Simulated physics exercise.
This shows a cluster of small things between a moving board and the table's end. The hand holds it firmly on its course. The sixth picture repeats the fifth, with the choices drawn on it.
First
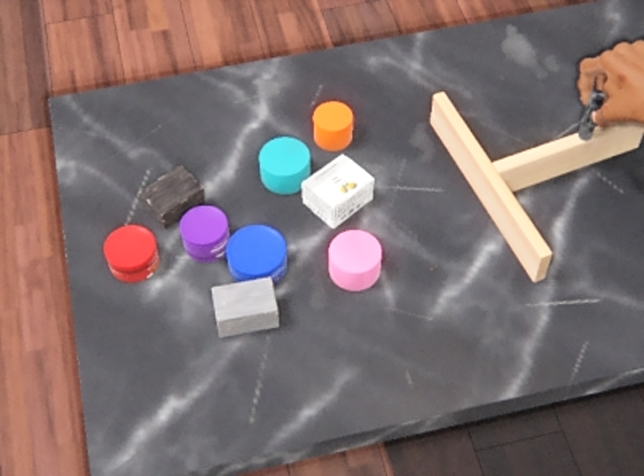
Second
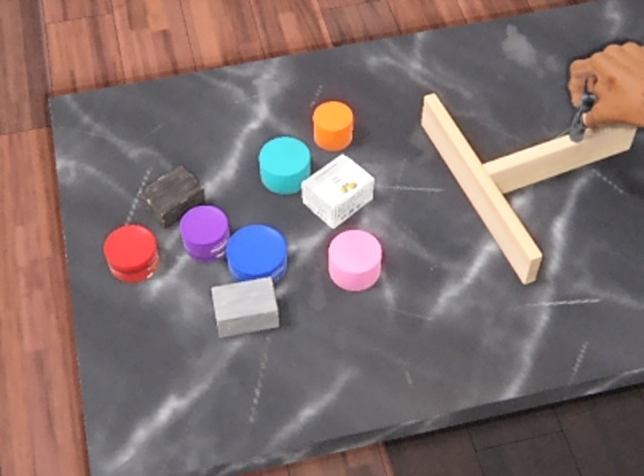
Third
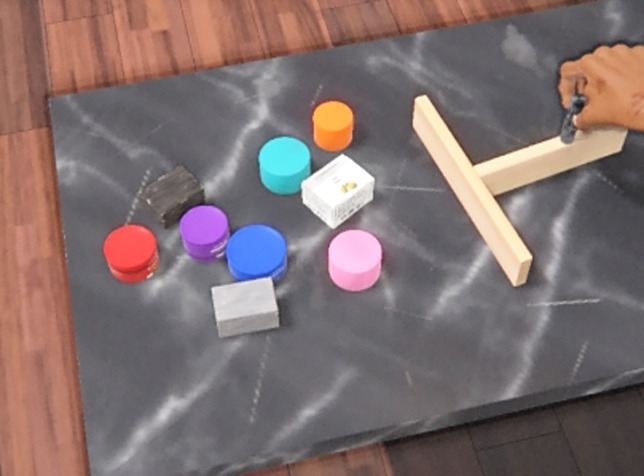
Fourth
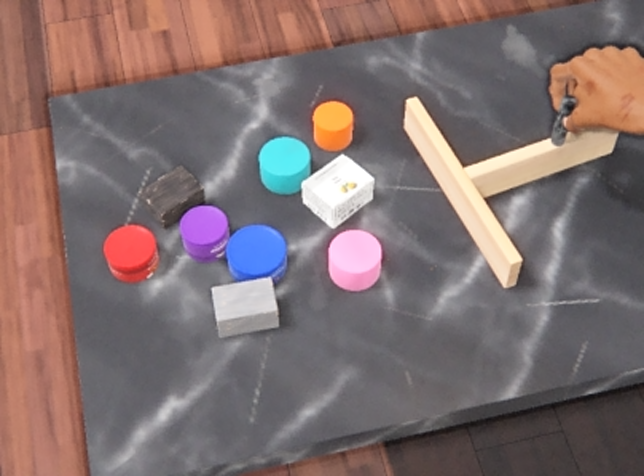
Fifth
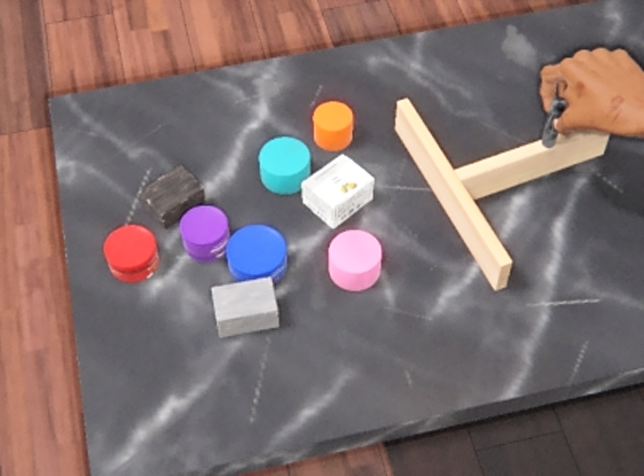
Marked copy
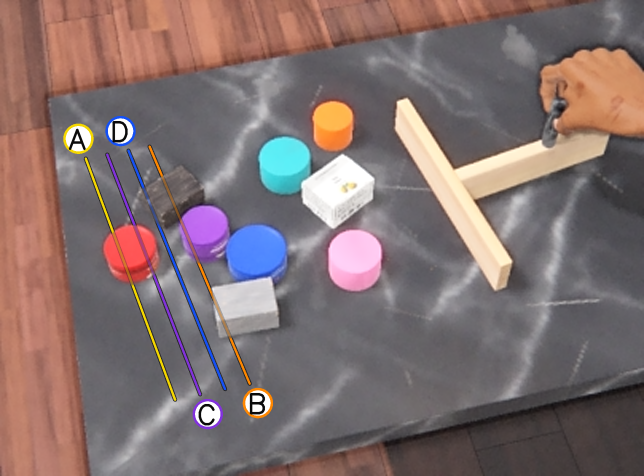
On a dark marble-patterned tabletop above a wooden floor, a hand grips a T-shaped wooden board at the right, with colourful round tubs and a few small blocks clustered to its left. The hand slides the board slowly leftward, narrowing the gap, while the clustered items stay still and untouched.
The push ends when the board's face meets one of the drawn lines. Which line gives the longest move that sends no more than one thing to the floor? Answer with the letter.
D.
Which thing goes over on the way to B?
The red jar goes over.
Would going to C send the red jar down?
Yes.
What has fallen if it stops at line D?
It is the red jar.
On the copy, A at (127, 269); B at (195, 255); C at (150, 264); D at (173, 260).
On D. First, board (353, 196); orange pot (300, 122); pink pot (345, 264).
Then, board (251, 216); red jar (116, 261); black block (148, 204).
Finally, board (173, 232); red jar over the edge; black block (74, 223); one fallen.
By contrast, A drops three; B is within the limit but short; C drops three.
